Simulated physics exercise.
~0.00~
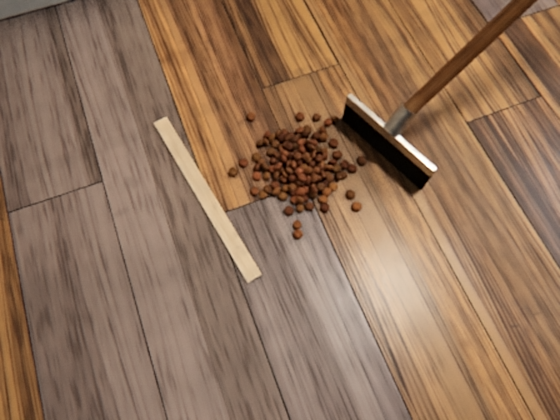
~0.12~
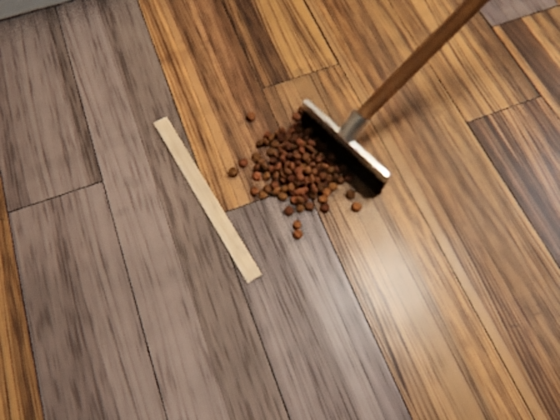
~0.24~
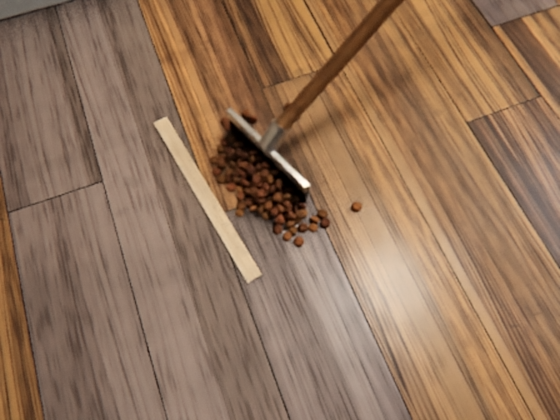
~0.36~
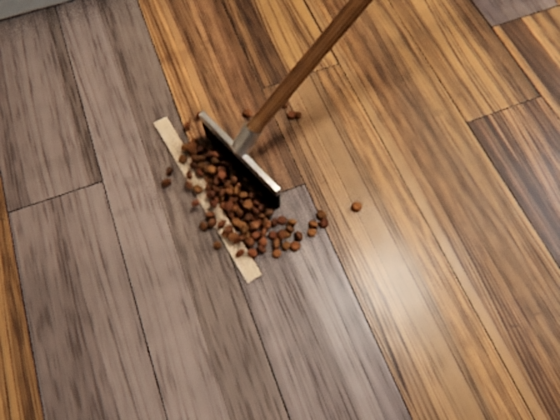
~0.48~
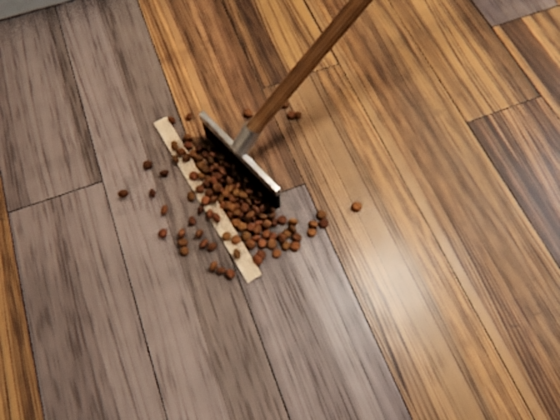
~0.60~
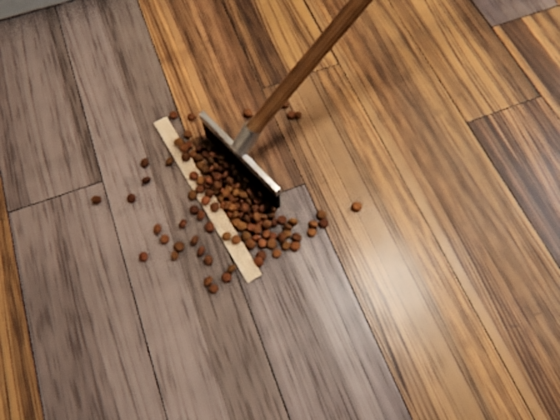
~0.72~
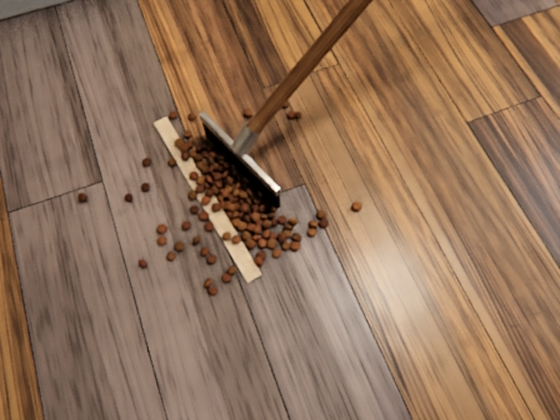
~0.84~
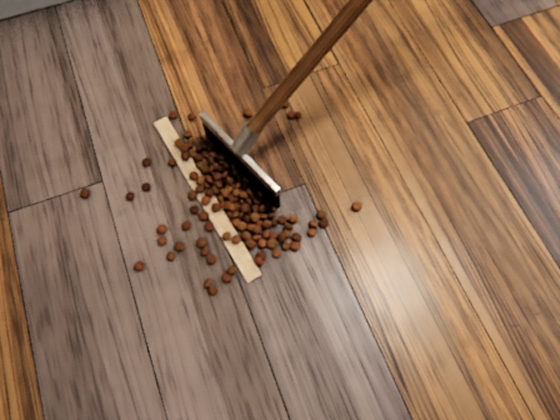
We see a squeegee with a wooden handle push a pile of brown kibble leftward across a wood floor to a pale strip, where the blade stops. Some pieces roll past and scatter beyond the strip, while most stay heaped against the blade and around the strip.
